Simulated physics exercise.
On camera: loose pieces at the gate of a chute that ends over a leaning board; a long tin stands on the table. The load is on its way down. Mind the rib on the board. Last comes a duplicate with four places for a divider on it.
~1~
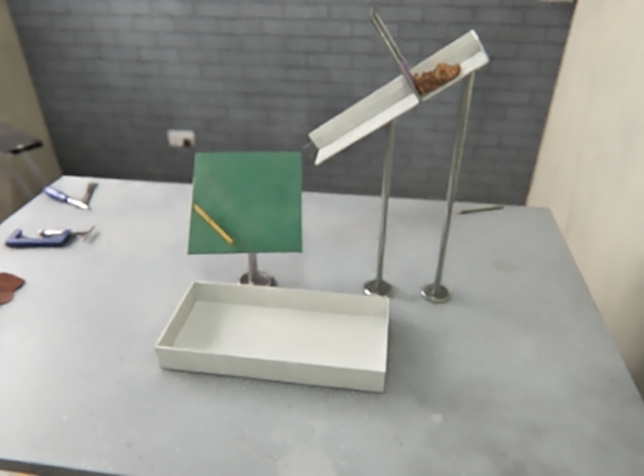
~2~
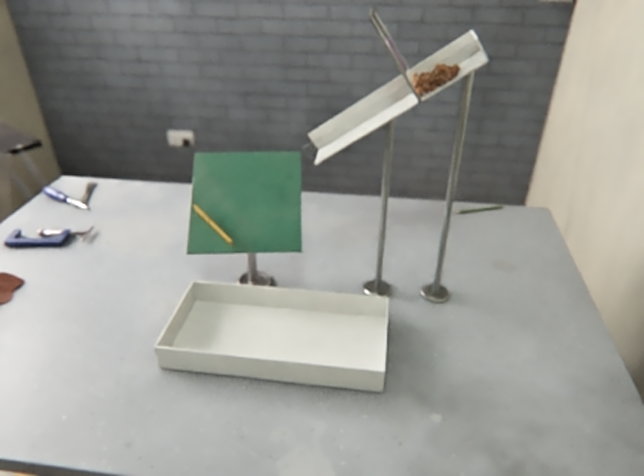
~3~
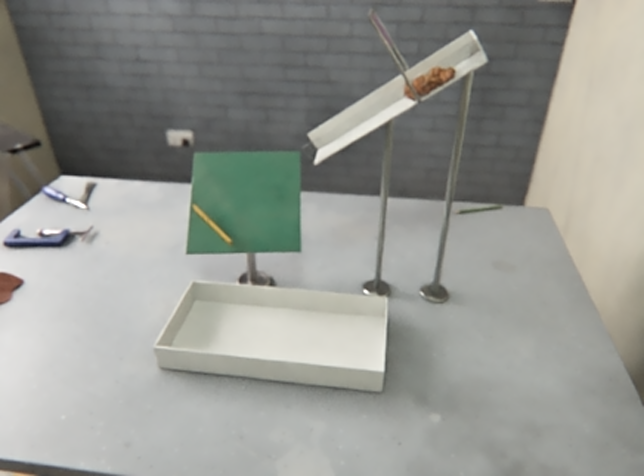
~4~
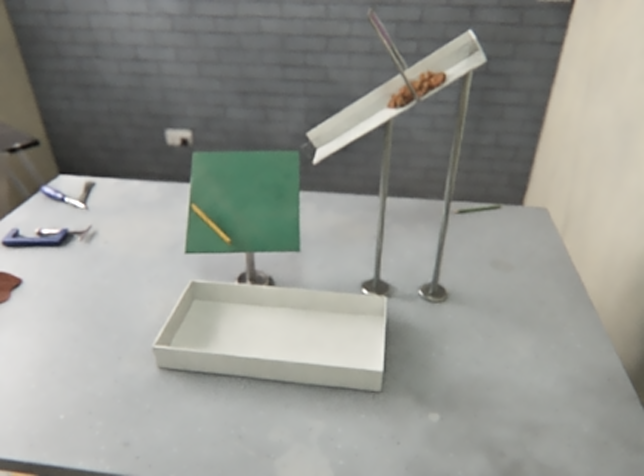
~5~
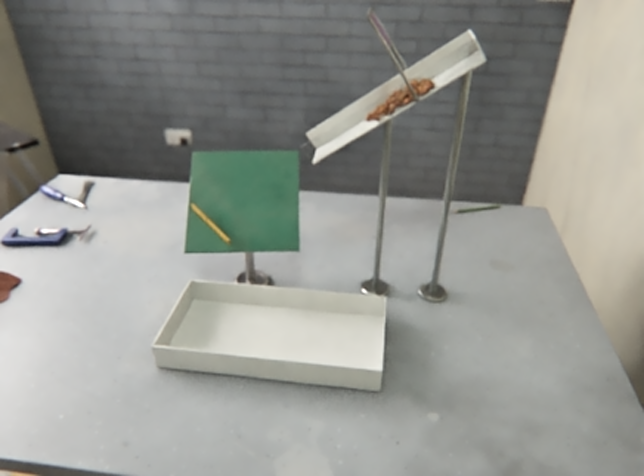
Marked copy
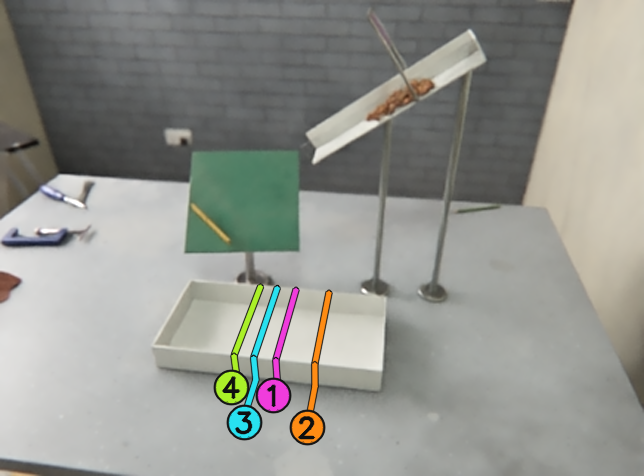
A long pale tin sat on a grey table beside a tilted green board with a yellow rib, while brown pieces slid past a thin rod and partway down a raised white chute toward the left.
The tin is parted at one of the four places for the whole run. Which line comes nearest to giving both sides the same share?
Best: 4.
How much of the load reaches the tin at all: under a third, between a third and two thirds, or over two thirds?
It is over two thirds.
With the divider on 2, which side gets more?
The left side.
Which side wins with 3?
The left side.
On the marked copy, line 1 crosses the front rim at (276, 359); line 2 crosses the front rim at (314, 363); line 3 crosses the front rim at (253, 356); line 4 crosses the front rim at (234, 354).
If 1 is chosen, of what is caught, nearly all on the left of the divider, a stray few on the right.
If 2 is chosen, of what is caught, all on the left of the divider, none on the right.
If 3 is chosen, of what is caught, nearly all on the left of the divider, a small part on the right.
If 4 is chosen, of what is caught, about half on the left of the divider, about half on the right.
